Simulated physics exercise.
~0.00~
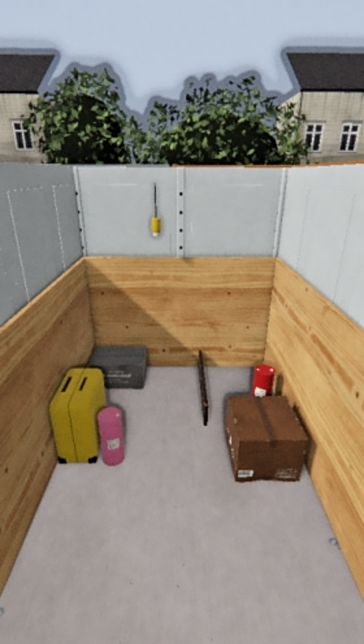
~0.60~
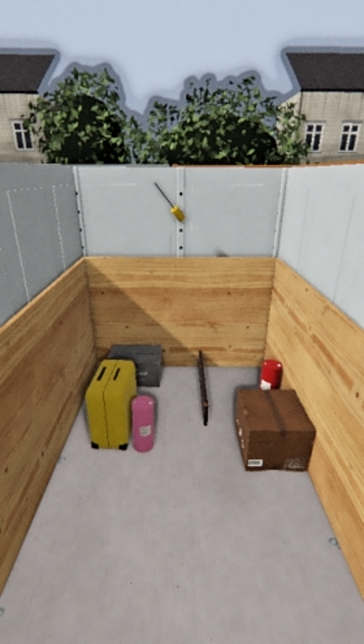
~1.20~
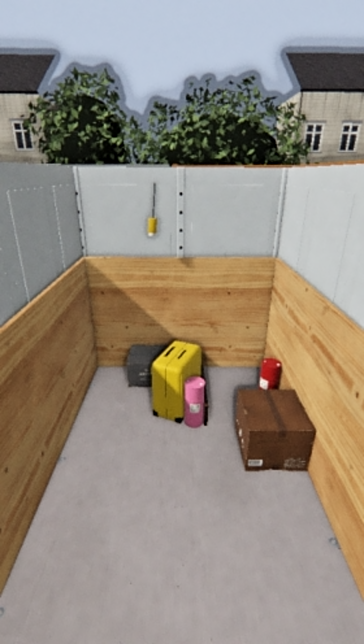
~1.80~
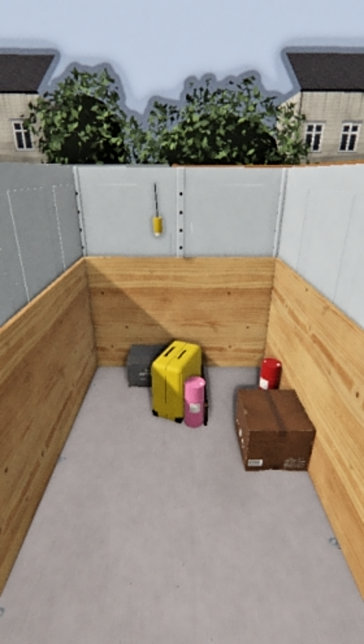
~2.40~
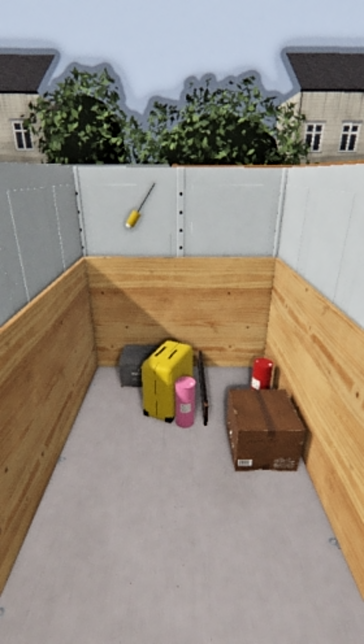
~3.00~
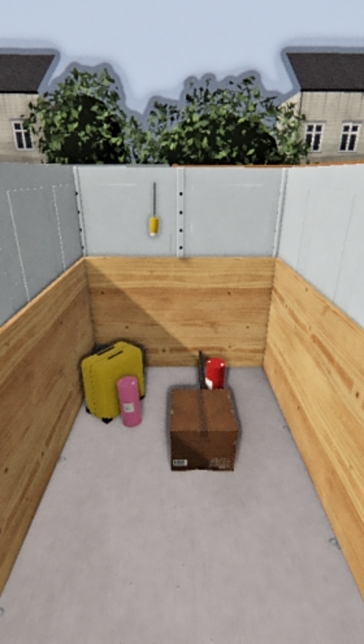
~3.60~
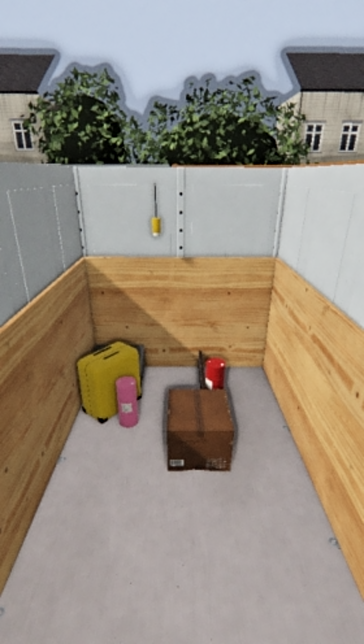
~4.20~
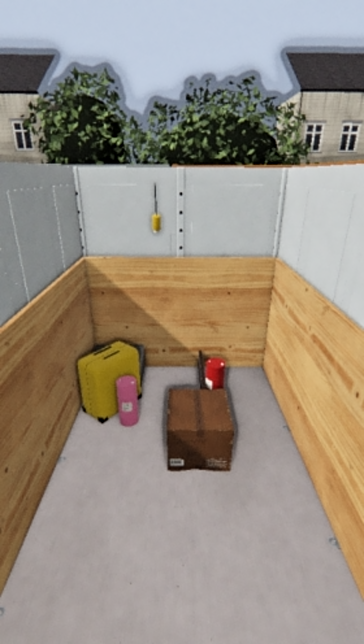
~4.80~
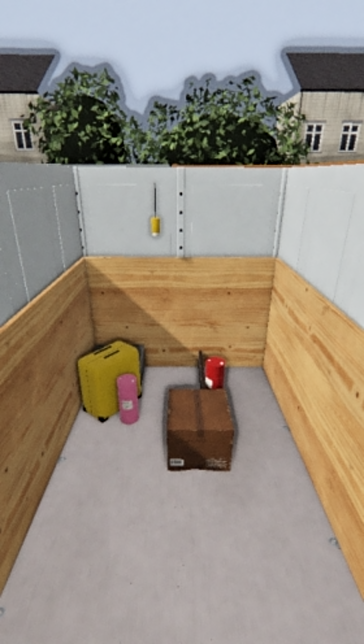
The footage shows a yellow case, pink canister and grey box sliding right across a van's load bay while a brown box and red canister shift slightly, before all the items slide left and come to rest, the case and both canisters still upright.
